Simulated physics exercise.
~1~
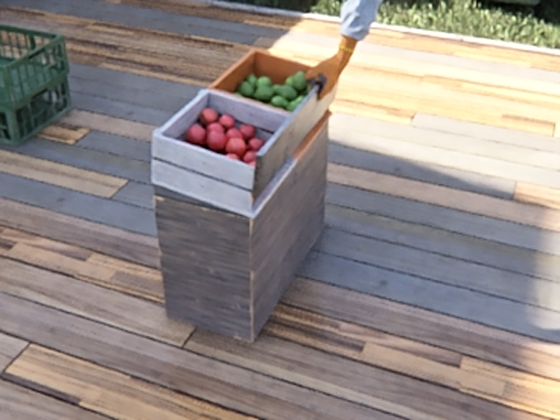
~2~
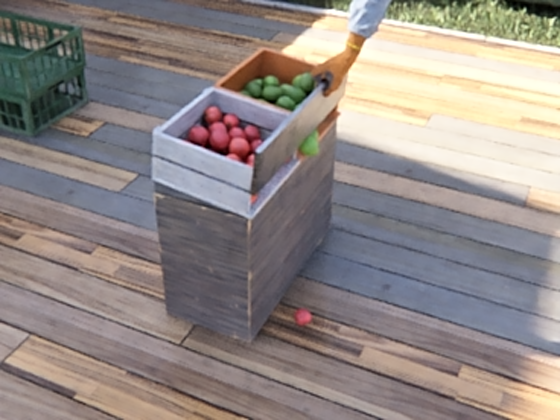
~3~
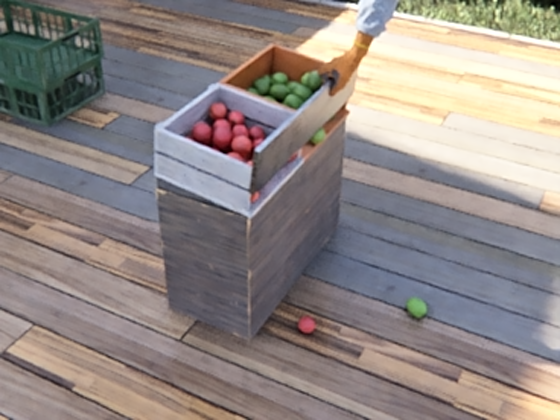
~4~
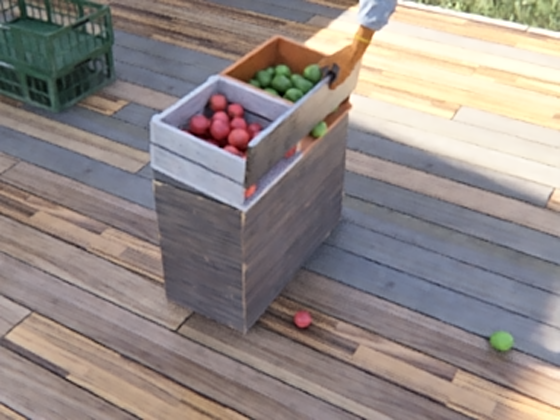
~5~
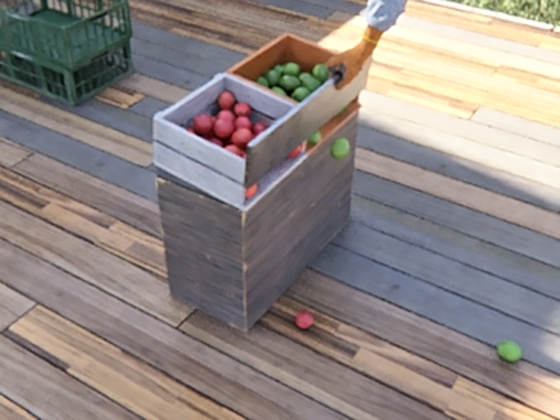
A gloved hand lifts a gate on two crates, and a tomato and limes drop out.
